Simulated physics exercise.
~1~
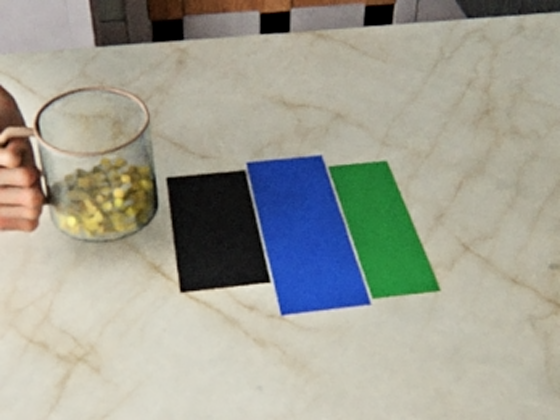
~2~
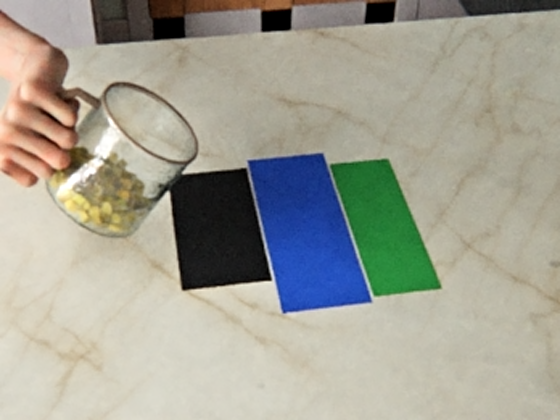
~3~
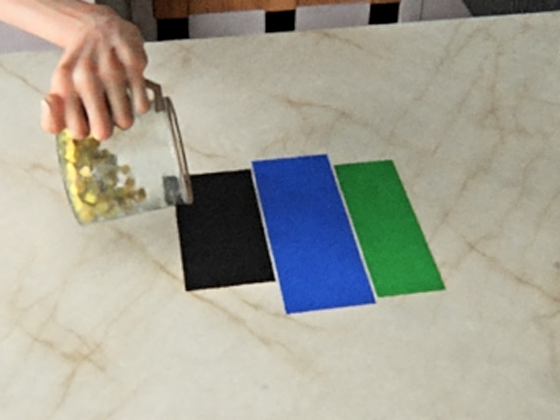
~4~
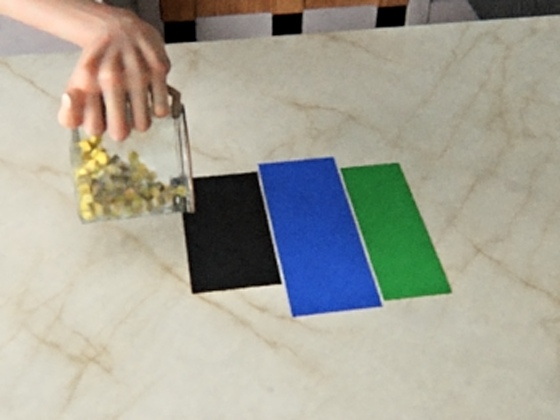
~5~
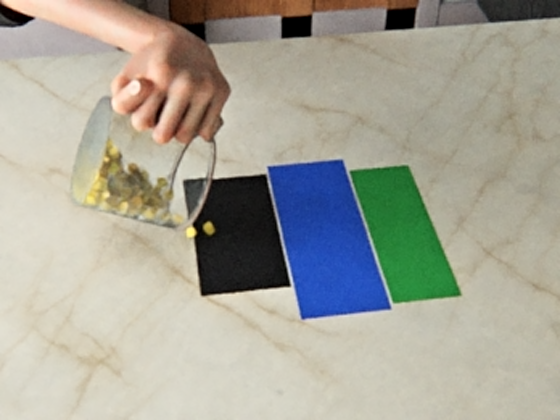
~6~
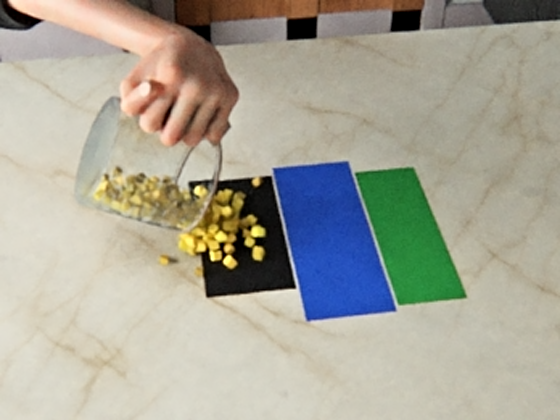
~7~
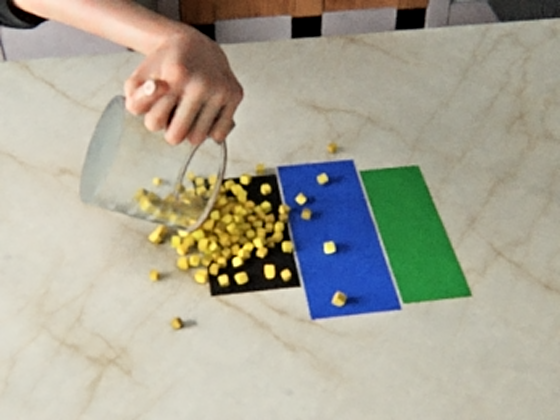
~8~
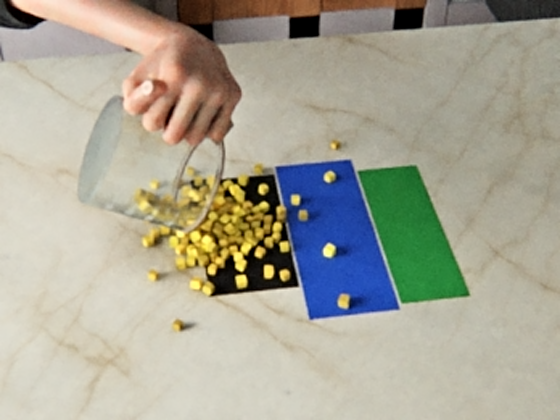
A hand tips a glass jug, spilling yellow cubes mostly over the black mat.
